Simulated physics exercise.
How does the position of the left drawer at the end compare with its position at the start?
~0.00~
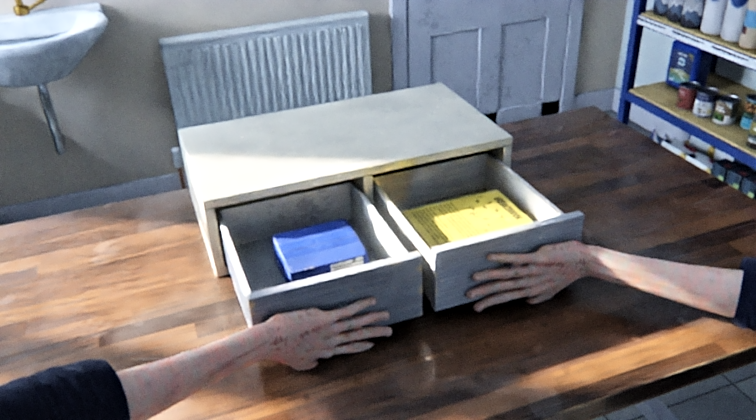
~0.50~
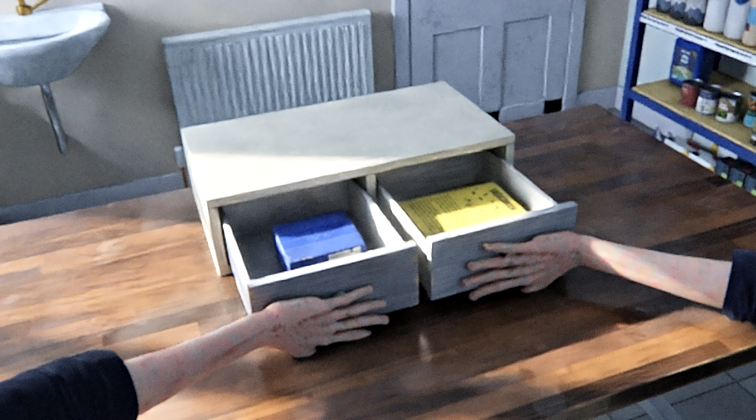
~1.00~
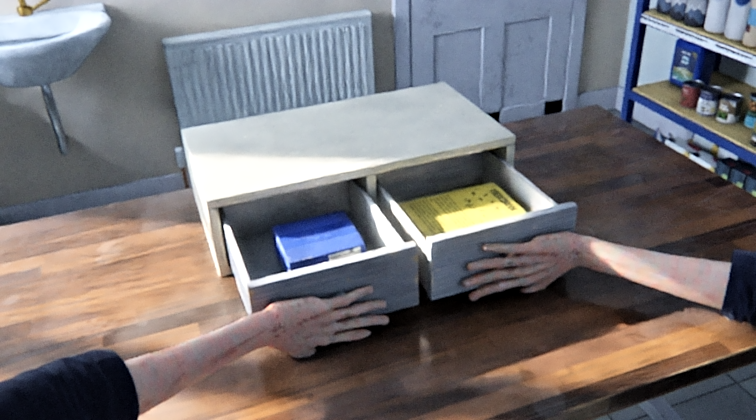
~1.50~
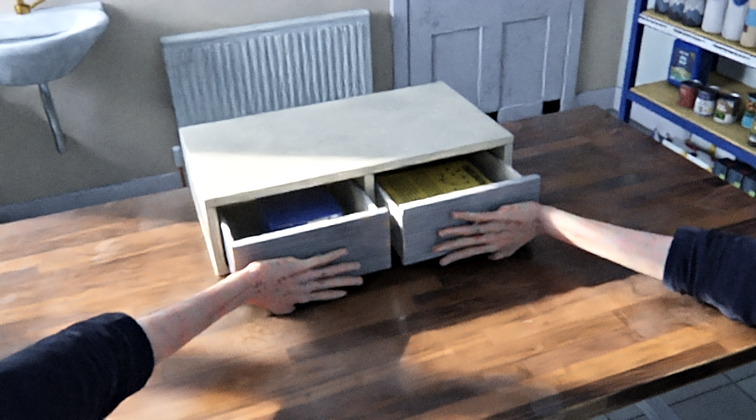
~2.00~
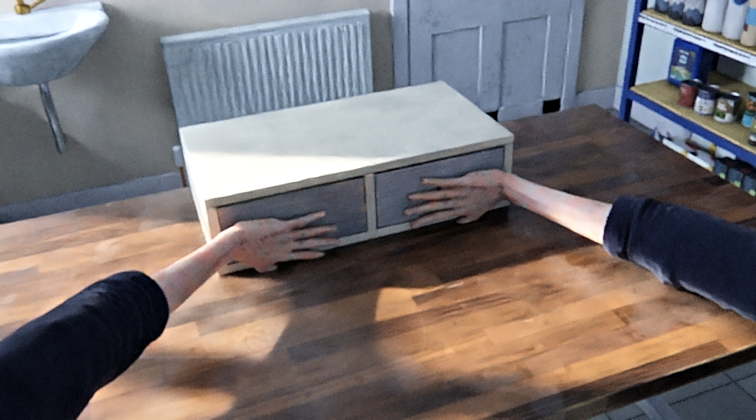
At the start the left drawer is pulled out of the chest with the blue box visible inside, and by the end it has been pushed back in and sits flush with the front of the chest.
